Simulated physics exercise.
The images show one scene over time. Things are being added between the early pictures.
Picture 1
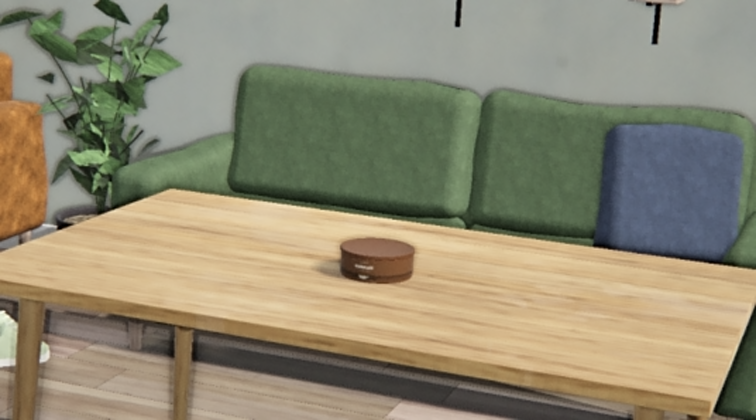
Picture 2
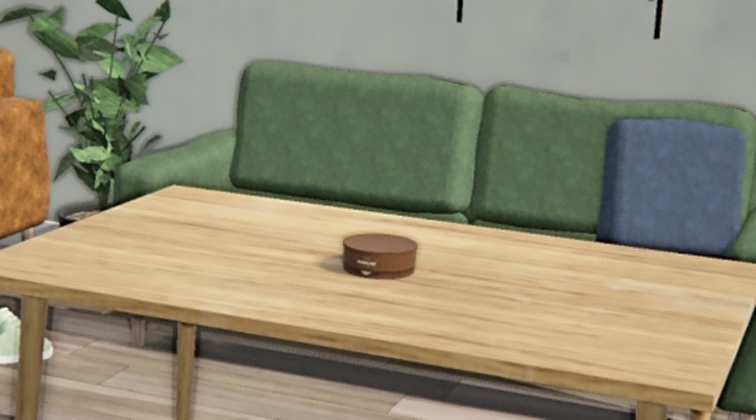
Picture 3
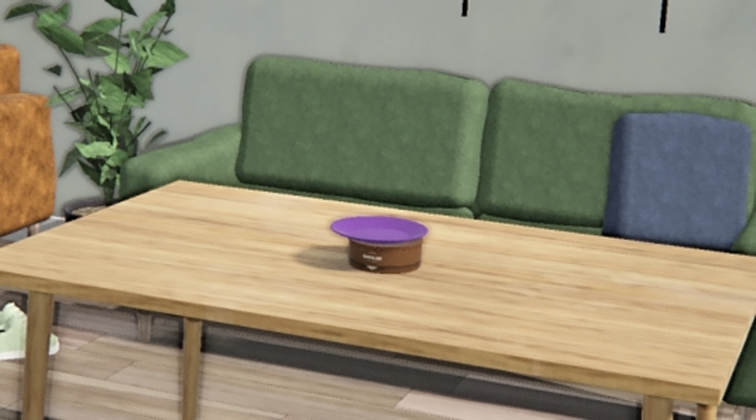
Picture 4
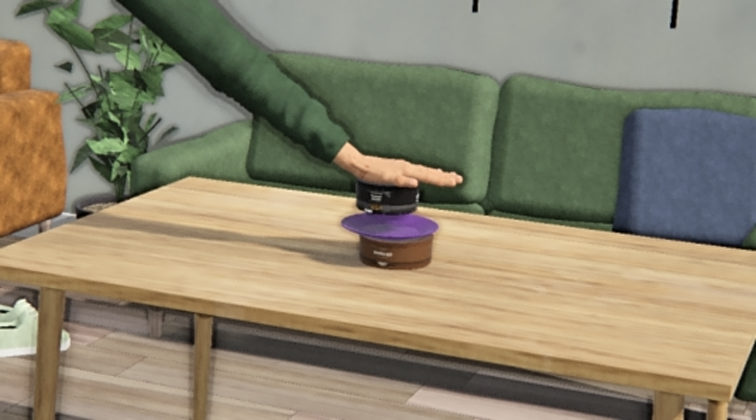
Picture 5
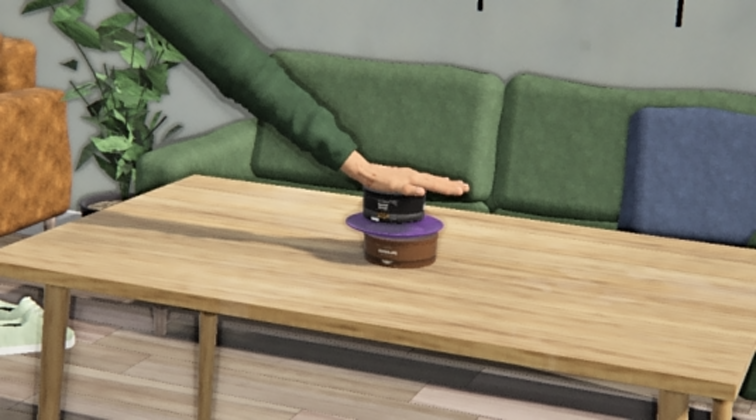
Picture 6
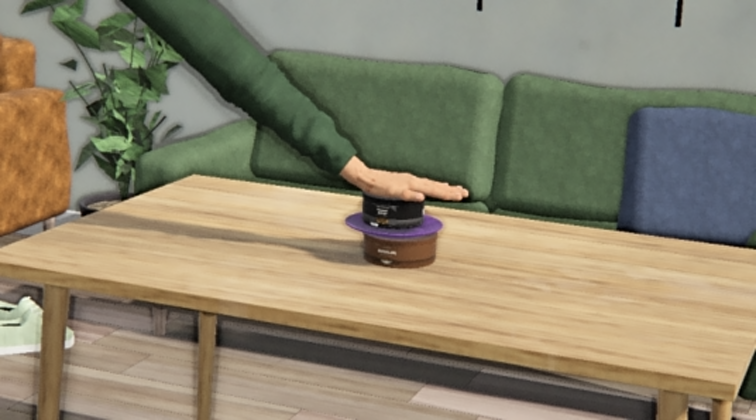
At the start, a round brown tub sits alone on a wooden table before a green sofa. A purple disc then appears on top of it. Next, a green-sleeved arm reaches in from the left, lowers a black tub onto the disc and keeps its hand on it.
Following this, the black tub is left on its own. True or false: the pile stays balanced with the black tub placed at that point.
True.
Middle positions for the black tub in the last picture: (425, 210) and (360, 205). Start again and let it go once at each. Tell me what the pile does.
Attempt one, the pile survives; attempt two, it survives.
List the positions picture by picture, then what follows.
The last thing is not in view yet; brown tub (377, 260), in the first picture.
The last thing is not in view yet; brown tub (379, 256), in the second picture.
The last thing is not in view yet; brown tub (385, 251), in the third picture.
On its way; black tub (387, 193); brown tub (396, 247), in the fourth picture.
On its way; black tub (394, 202); brown tub (401, 245), in the fifth picture.
Set down, still held; black tub (393, 207); brown tub (400, 245), in the sixth picture.
Then, 0.30 s on from there, no change.
Then, 0.70 s on from there, black tub resting near (393, 208).
In the end, all 3 unmoved. At the end, from the last picture's camera, black tub near (393, 208). The pile holds.
